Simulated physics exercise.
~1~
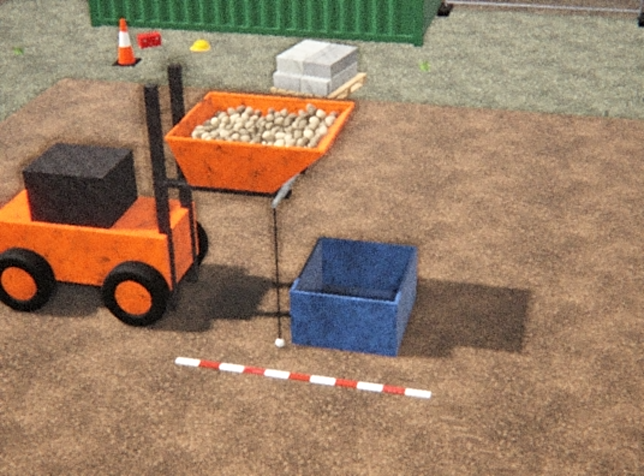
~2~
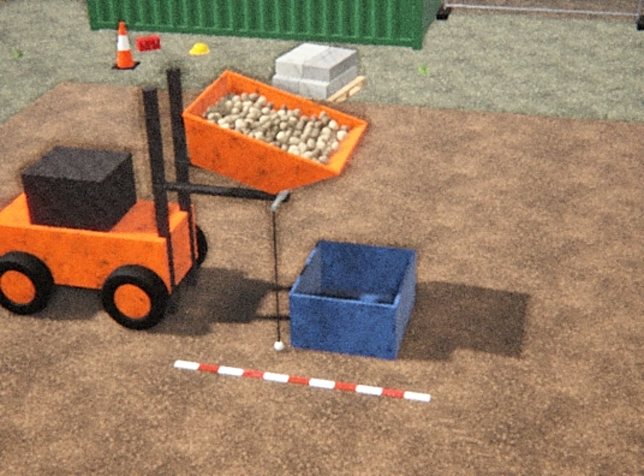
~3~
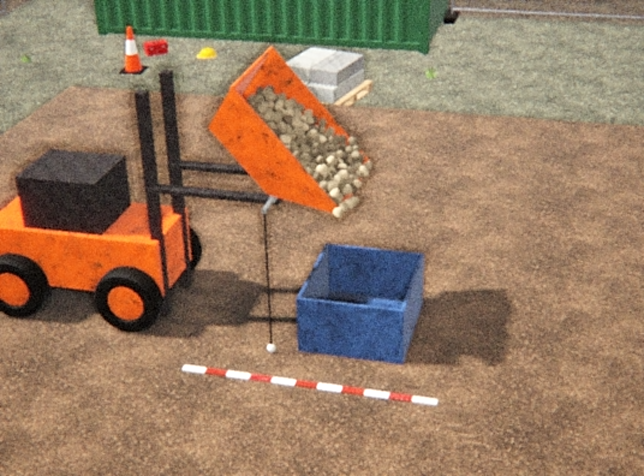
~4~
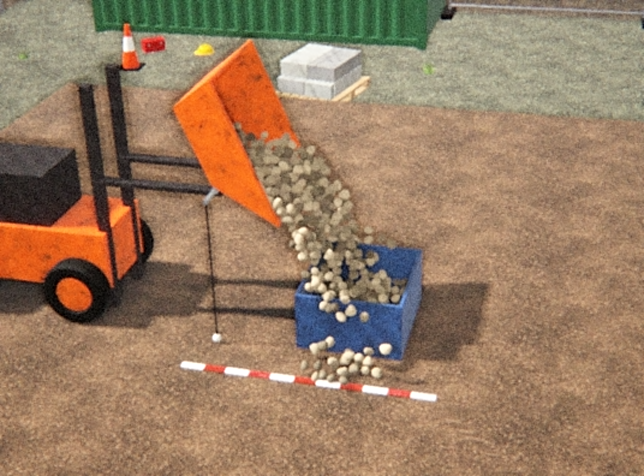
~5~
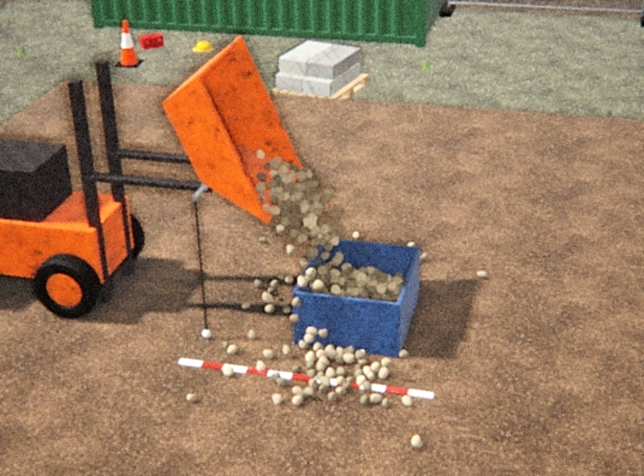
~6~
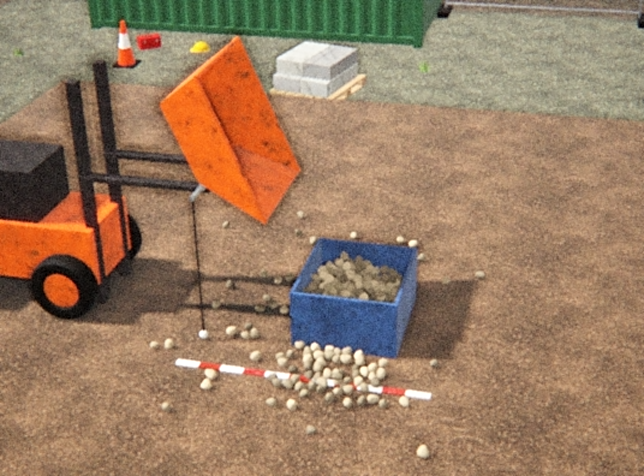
An orange forklift holds a skip full of pale, rounded stones up beside an open blue bin on bare brown ground. The skip tips steadily to the right, and the stones slide down its floor and bunch at the lower lip. As it grows steeper, the machine draws back to the left and the load pours out in a thick stream, much of it into the bin. Some stones drop in front of the bin and scatter around the red and white striped pole. At the end the skip hangs steeply tilted and empty, with most of the stones in the bin.
